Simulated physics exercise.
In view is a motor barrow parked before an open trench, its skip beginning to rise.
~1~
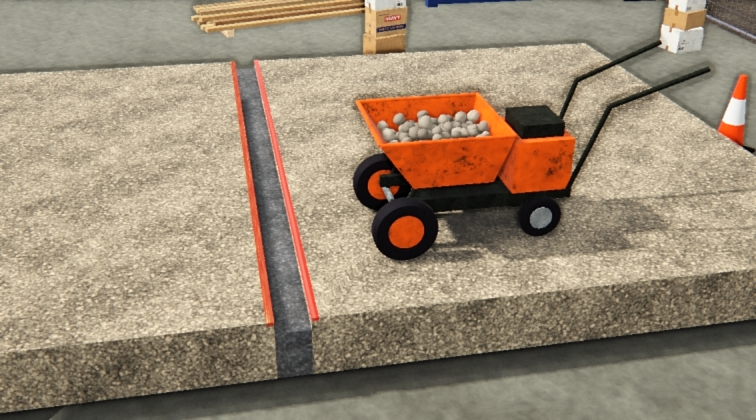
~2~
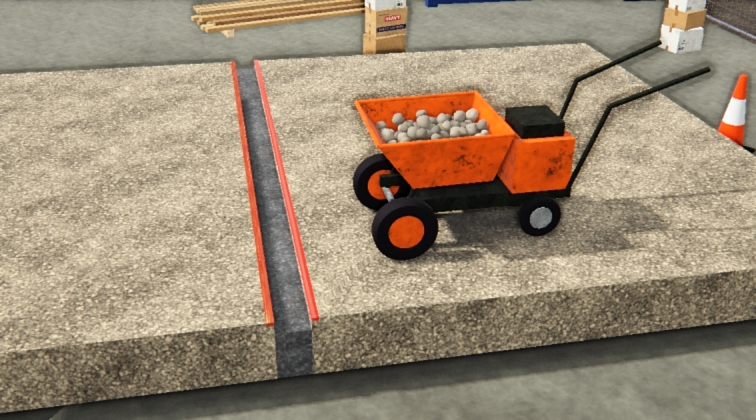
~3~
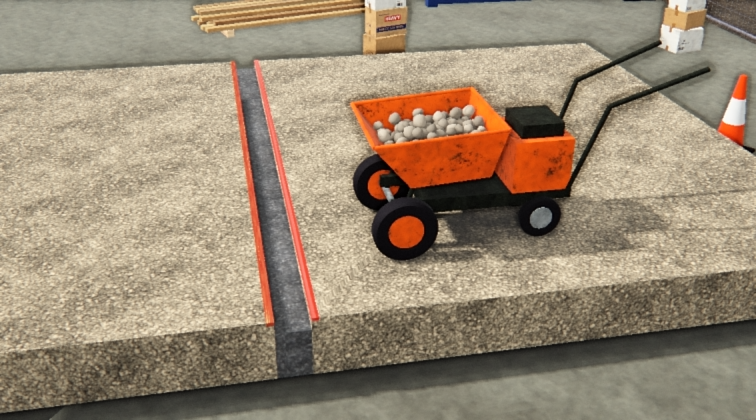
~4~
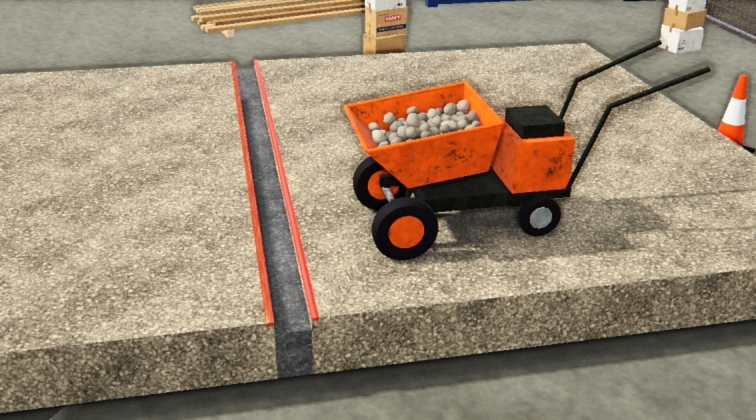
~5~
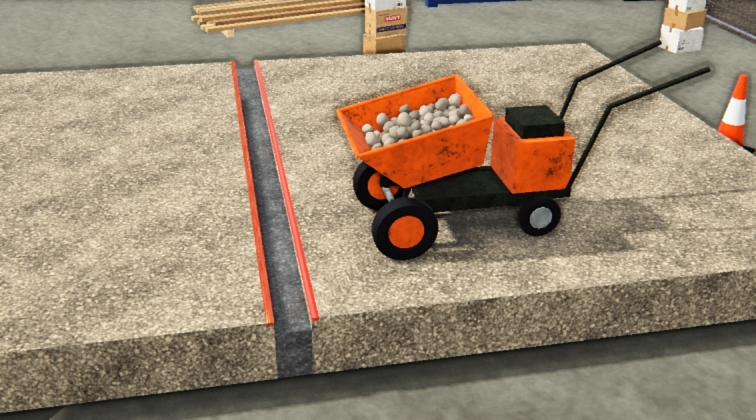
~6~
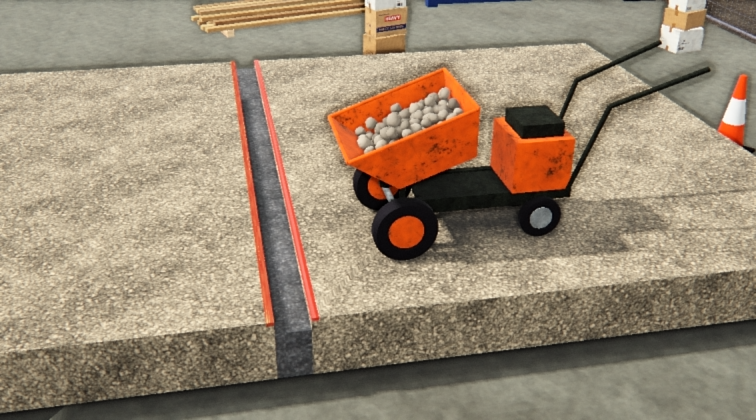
We see an orange motor barrow loaded with rounded pebbles, standing still on a gravelly slab beside a narrow, dark trench edged in red; its skip starts level, then gradually tilts forward to the left, the pebbles still inside.
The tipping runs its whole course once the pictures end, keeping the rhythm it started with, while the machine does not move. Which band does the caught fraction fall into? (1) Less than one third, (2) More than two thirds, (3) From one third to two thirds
(3) From one third to two thirds.
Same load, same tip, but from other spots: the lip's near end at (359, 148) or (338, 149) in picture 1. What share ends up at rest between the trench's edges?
About 40 percent at the first place and about 10 percent at the second.
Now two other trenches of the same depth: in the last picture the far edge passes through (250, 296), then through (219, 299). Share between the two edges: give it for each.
About 70 %, then 80 %.
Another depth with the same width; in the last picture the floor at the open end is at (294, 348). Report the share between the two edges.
The share would be around 70 per cent.
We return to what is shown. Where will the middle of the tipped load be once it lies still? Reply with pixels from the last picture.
The centre comes to rest close to (277, 237).
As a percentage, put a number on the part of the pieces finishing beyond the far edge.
Roughly 20 in a hundred.
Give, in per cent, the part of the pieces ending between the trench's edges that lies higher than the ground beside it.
Roughly 65 %.
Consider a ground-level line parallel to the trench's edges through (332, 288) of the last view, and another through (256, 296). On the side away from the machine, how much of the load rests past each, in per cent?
Roughly 80 and 10 %.
Soon after the last picture, skip tipped steeply; all in the skip.
A little later, skip tipped right over; most in the skip; a stray few short of the trench; a small part in or heaped over the trench; a stray few beyond it; a stray few falling.
Later still, skip tipped right over; about a quarter in the skip; a small part short of the trench; about half in or heaped over the trench; about a quarter beyond it.
At rest, skip tipped right over; about a quarter in the skip; a small part short of the trench; about half in or heaped over the trench; about a quarter beyond it.
